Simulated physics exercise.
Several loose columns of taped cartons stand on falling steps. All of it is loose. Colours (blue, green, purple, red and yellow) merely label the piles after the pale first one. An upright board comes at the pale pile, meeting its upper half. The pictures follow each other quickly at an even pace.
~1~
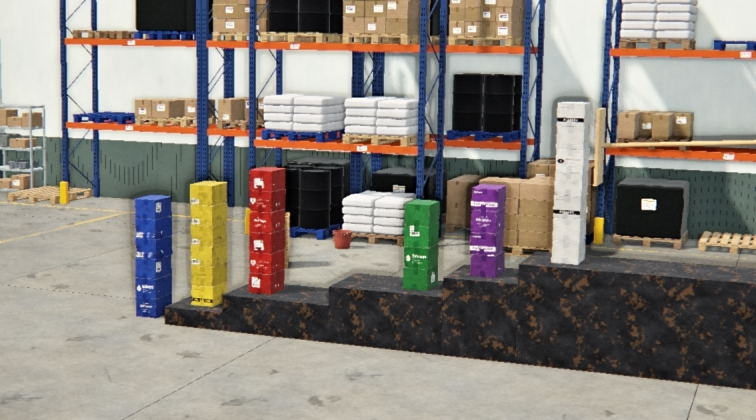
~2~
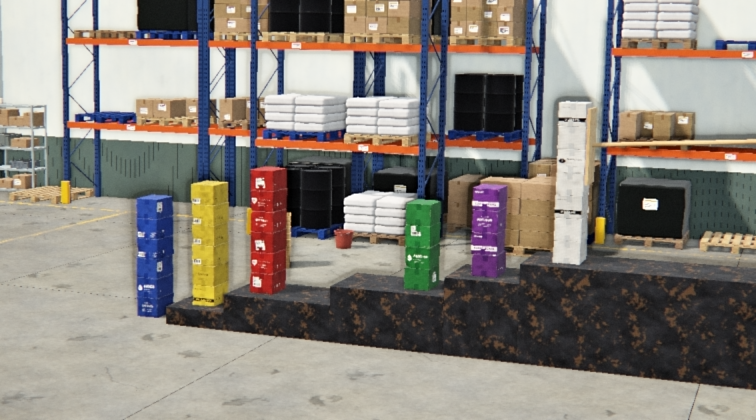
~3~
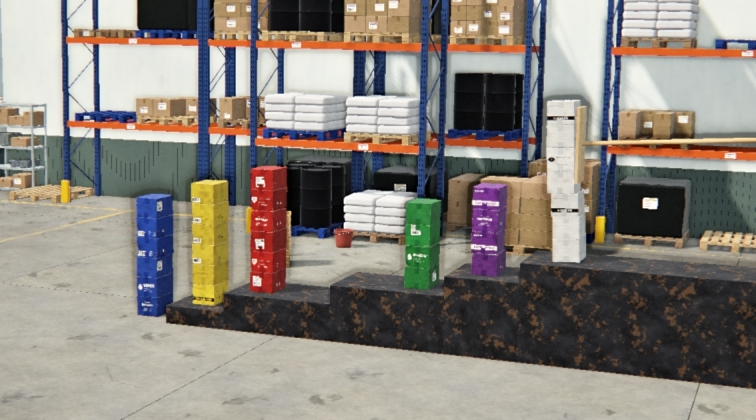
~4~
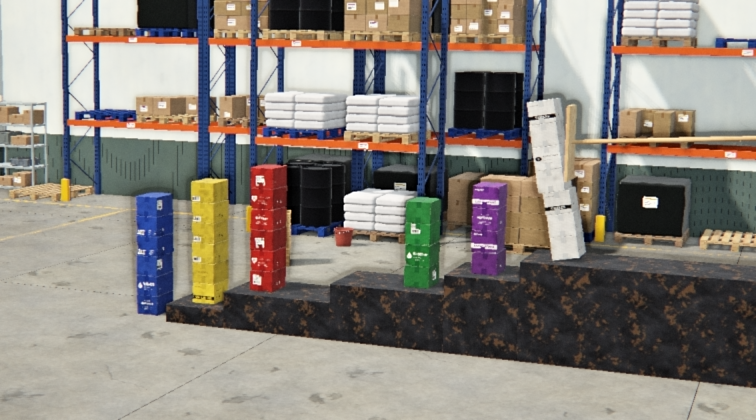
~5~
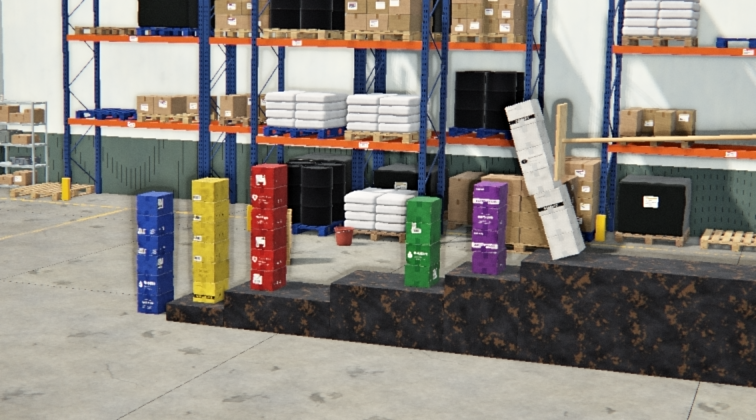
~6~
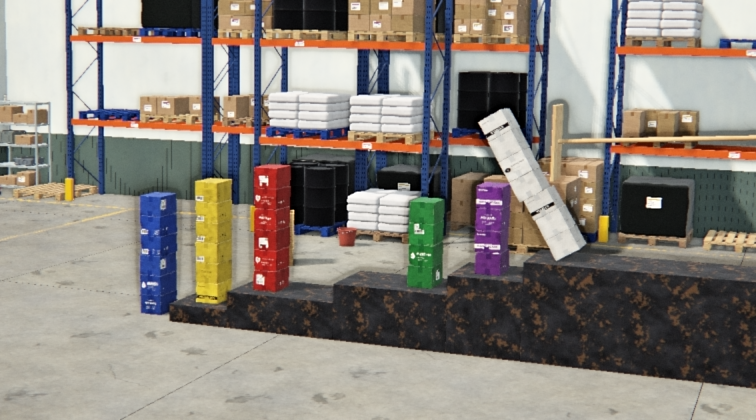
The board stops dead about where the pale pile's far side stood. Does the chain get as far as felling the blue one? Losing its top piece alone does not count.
The blue pile mostly stays up.
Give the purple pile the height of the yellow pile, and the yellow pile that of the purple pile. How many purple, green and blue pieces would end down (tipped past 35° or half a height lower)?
Pile by pile, purple 5, green 4, blue 0.
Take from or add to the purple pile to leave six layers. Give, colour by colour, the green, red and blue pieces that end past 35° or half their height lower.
Green 4, red 0, blue 0.
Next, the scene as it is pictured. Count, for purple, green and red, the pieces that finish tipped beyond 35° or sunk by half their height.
The counts are purple 3, green 3, red 0.
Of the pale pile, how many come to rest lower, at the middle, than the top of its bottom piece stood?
6 pale pieces.
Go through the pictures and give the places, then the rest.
In the first frame (we follow the side turned to the camera), board (597, 137) not yet touching; top blue carton (145, 209); top red carton (260, 181); no other piece has moved.
Board (588, 137) not yet touching; top blue carton (147, 209), in the second frame.
Board (578, 135) pushing, top of the pale pile leaning barely; top blue carton (146, 208); no other piece has moved, in the third frame.
Board (567, 134) pushing, top of the pale pile leaning a little; top blue carton (146, 207); no other piece has moved, in the fourth frame.
Board (558, 133) pushing, top of the pale pile leaning clearly; top blue carton (147, 206); no other piece has moved, in the fifth frame.
Board (554, 133) stopped, top of the pale pile leaning well over; top blue carton (150, 206); top purple carton (489, 198); no other piece has moved, in the sixth frame.
Soon, 7 of the pale pile down; none of the 6 blue cartons down (0 of 26 in all colours); top blue carton unmoved; top purple carton tipped a little.
A while on, 7 of the pale pile down; none of the 6 blue cartons down (4 of 26 in all colours); top blue carton unmoved; top green carton upside down.
Finally, 7 of the pale pile down; none of the 6 blue cartons down (6 of 26 in all colours); top blue carton unmoved; top green carton upside down. Seen by the last camera, middles, top blue carton near (158, 204), top green carton near (328, 279).
